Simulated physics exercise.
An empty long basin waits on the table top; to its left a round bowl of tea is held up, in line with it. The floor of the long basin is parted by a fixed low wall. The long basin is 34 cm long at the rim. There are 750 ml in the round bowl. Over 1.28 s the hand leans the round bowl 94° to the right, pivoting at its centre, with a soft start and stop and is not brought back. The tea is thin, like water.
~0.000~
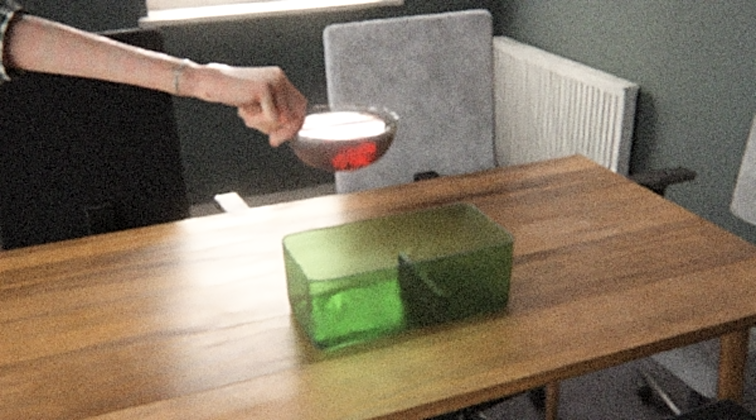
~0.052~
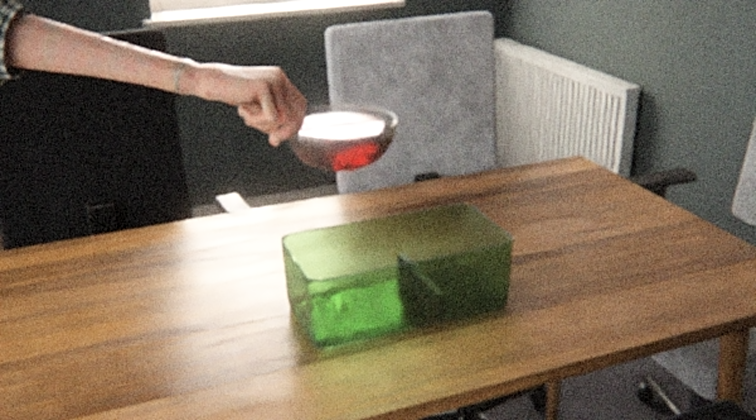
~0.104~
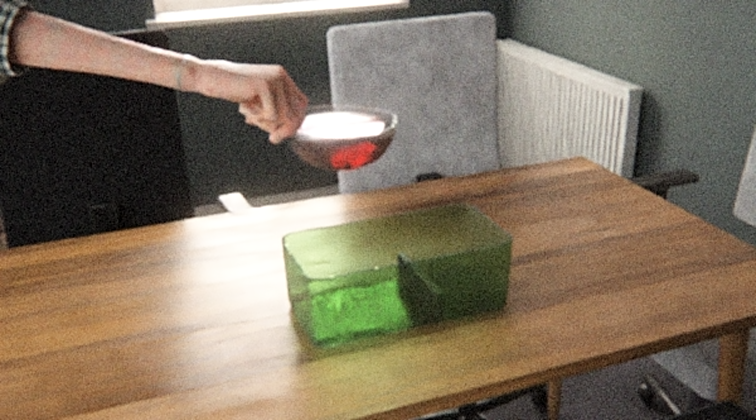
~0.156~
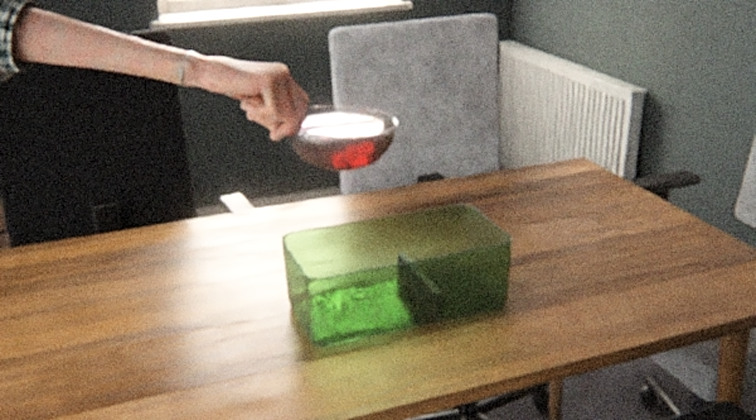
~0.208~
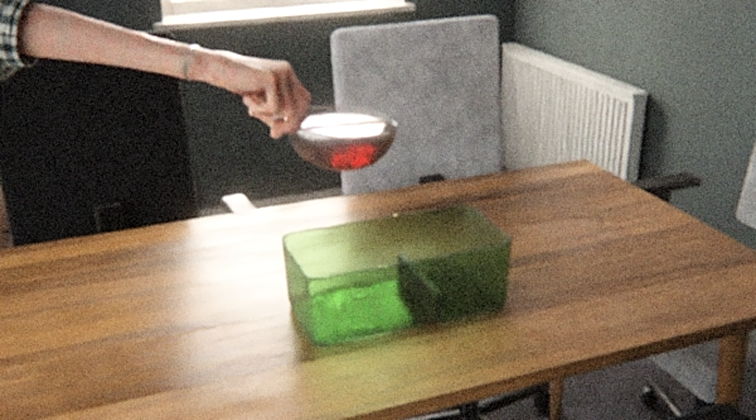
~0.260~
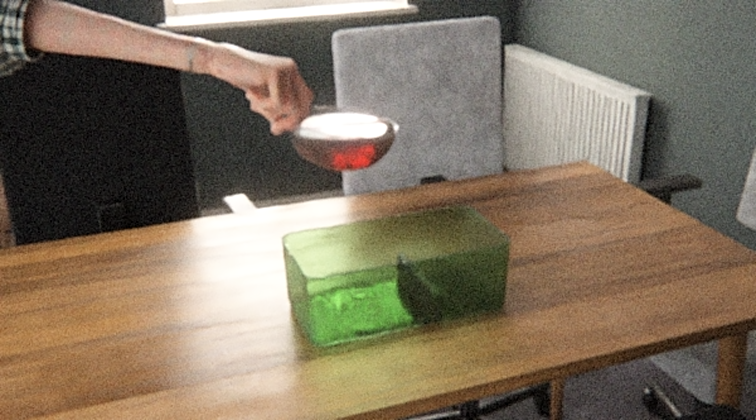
At a wooden table, a hand held a round glass bowl of red tea above and left of a long green basin, then leaned the bowl very slightly to the right.
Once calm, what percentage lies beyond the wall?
About 78 per cent.
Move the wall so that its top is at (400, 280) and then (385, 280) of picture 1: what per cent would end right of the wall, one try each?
First 90, then 95 per cent.
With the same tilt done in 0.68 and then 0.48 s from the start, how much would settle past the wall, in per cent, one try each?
In turn about 65 and 55 per cent.
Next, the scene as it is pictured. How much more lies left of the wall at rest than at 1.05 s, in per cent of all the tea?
Near 10 in a hundred.
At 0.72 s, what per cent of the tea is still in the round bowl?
Some 44 per cent.
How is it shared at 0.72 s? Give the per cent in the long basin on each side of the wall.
Left about 2, right about 16.
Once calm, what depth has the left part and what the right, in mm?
Some 4 mm on the left and 30 mm on the right.
After 0.72 s the tilt is 56° and 44 per cent is still to pour, 2 is left of the wall and 16 right of it.
After 1.05 s the tilt is 87° and 3 per cent is still to pour, 11 is left of the wall and 77 right of it.
After 1.40 s the tilt is 94° and 0 per cent is still to pour, 21 is left of the wall and 78 right of it.
After 1.78 s the tilt is 94° and 0 per cent is still to pour, 21 is left of the wall and 78 right of it.
In the end 21 per cent lies left of the wall, 78 right of it and 1 outside.
